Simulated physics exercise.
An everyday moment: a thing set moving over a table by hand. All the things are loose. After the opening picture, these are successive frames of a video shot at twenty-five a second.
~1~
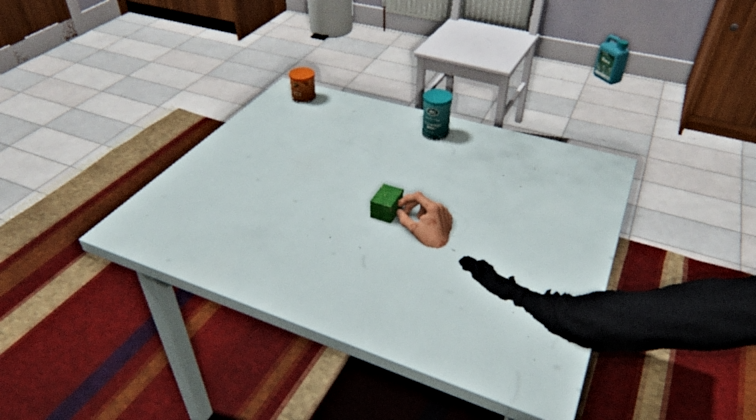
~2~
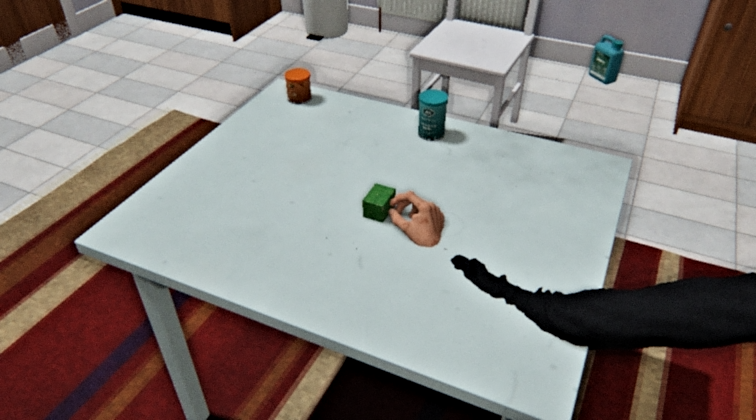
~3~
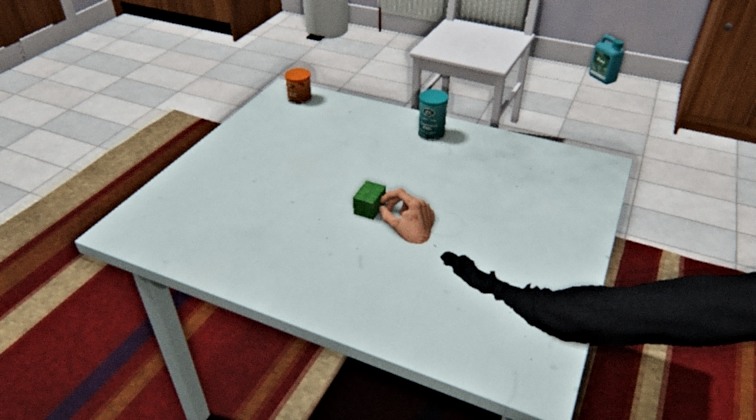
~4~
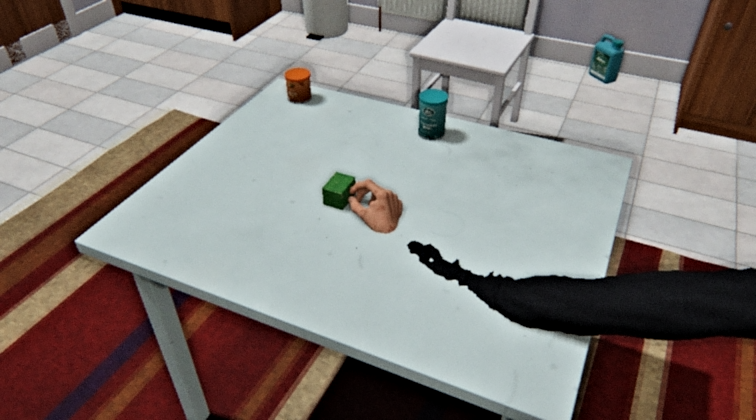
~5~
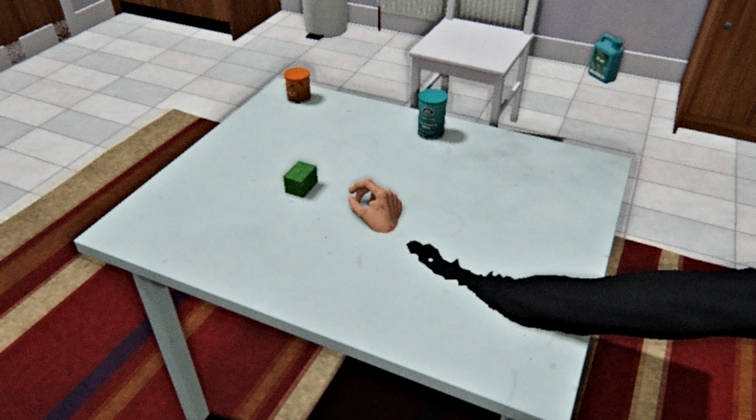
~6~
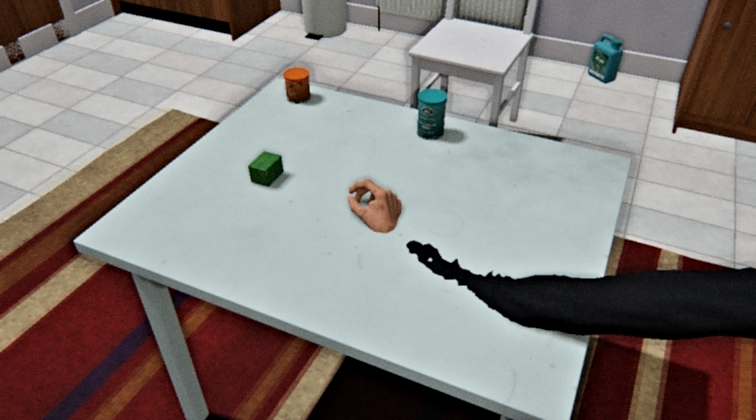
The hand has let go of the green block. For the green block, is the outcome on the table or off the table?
The green block falls off the table.
Then, 0.10 s on from there, green block shifted well along near (194, 148).
Then, 0.30 s on from there, green block now off the table.
Then, 0.50 s on from there, things are still on the move.
Then, 0.60 s on from there, as before.
In the end, off the table, green block.
